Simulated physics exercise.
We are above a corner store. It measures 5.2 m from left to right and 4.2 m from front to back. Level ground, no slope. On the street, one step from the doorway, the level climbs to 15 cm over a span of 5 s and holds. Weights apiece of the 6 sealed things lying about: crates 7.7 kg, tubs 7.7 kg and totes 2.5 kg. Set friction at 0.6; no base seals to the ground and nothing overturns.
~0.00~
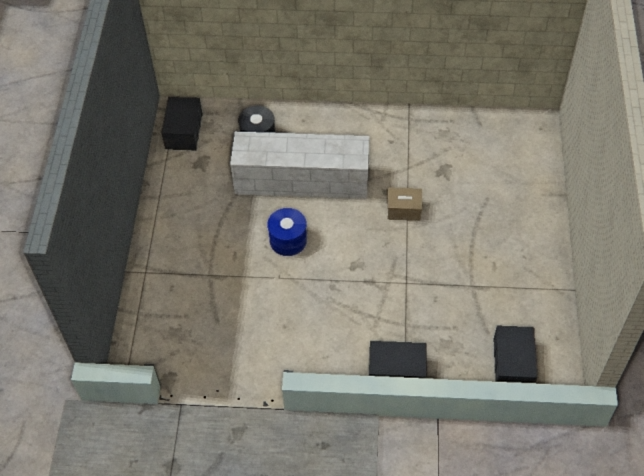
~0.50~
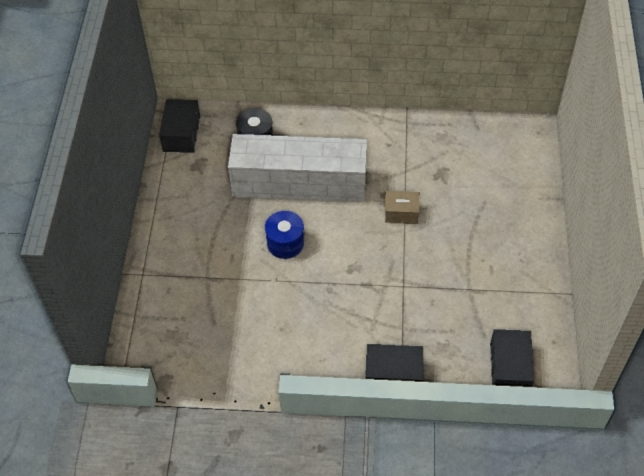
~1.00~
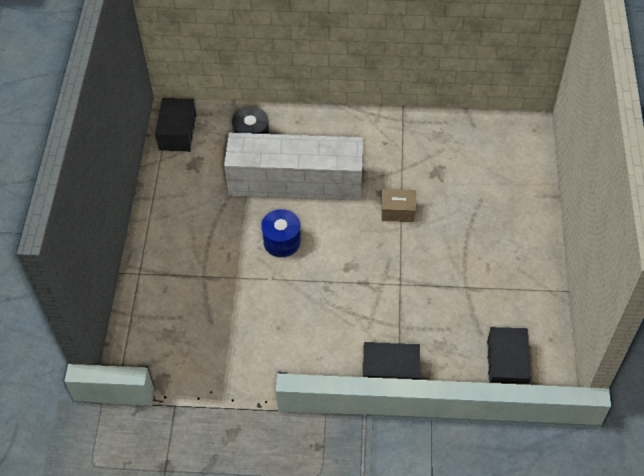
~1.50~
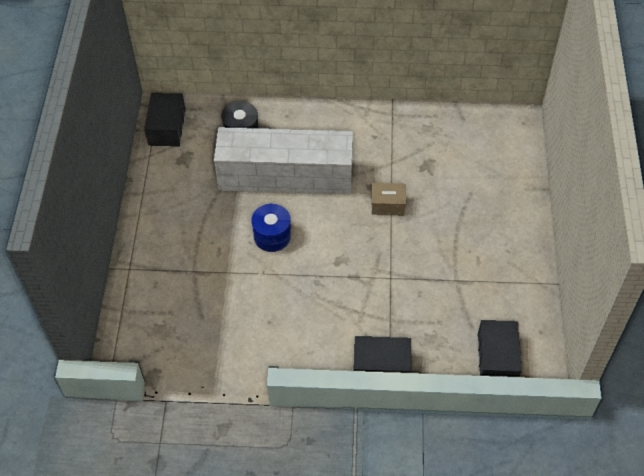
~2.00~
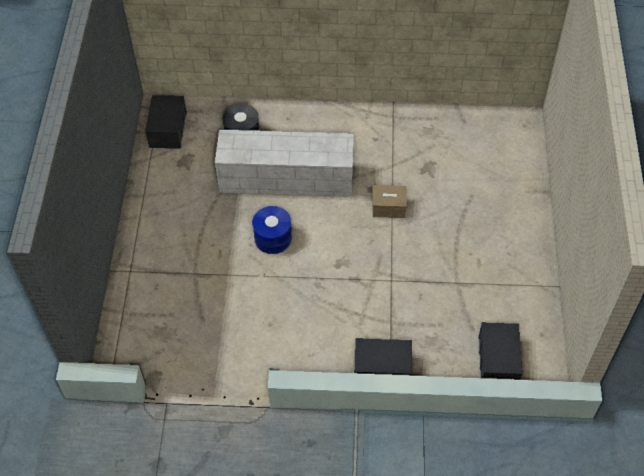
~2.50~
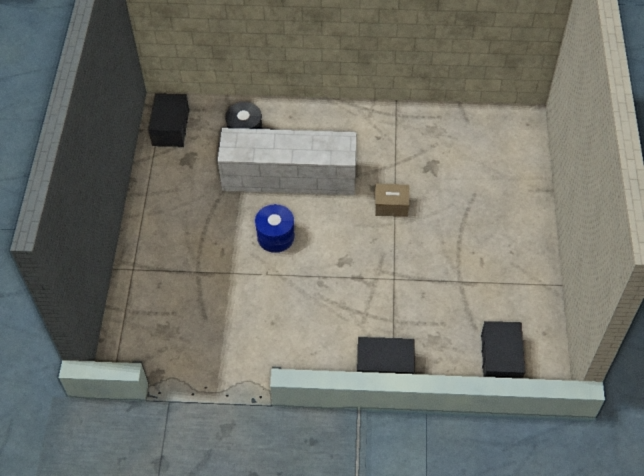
To begin with, a blue tub, dark boxes and a small brown carton sit around a pale block inside a roofless store, with mostly grey ground outside. A bluish film of water then spreads over the street and closes in on the doorway, while everything indoors stays put.
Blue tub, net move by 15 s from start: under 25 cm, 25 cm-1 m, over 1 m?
It winds up well off.
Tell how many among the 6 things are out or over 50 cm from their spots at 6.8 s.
By that point, 0.
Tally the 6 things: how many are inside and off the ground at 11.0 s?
Total: 1.
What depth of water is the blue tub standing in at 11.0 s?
Depth: About 3 cm.
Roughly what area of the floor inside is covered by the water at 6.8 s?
I'd estimate close to 9.5 m2.
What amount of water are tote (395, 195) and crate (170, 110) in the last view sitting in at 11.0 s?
Roughly 3 and 5 cm.
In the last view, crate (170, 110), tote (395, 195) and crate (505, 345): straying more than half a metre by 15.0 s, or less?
Order as asked: Above, above, within.
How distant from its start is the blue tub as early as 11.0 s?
About 150 cm.
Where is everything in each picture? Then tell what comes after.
The blue tub at (287, 224) rests on the ground; water covers 0.0 m2; 0 of 6 have shifted, in the first picture.
The blue tub at (284, 227) rests on the ground; water covers 0.0 m2; 0 of 6 have shifted, in the second picture.
The blue tub at (281, 225), on the bottom; water covers 0.0 m2; 0 of 6 have shifted, in the third picture.
The blue tub at (271, 220) rests on the ground; 0.0 m2 under water; 0 of 6 have shifted, in the fourth picture.
The blue tub at (272, 222) rests on the ground; water covers 0.0 m2; 0 of 6 have shifted, in the fifth picture.
The blue tub at (274, 220), on the bottom; 0.0 m2 under water; 0 of 6 have shifted, in the sixth picture.
After 3.5 s the blue tub is near (274, 220), 0.0 m from its start, aground; 0 afloat.
After 6.8 s the blue tub is near (280, 207), 0.2 m from its start, aground; 0 afloat.
After 11.0 s the blue tub is near (414, 195), 1.7 m from its start, aground; 1 afloat.
After 15.0 s the blue tub is near (434, 187), 1.9 m from its start, afloat; 5 afloat.
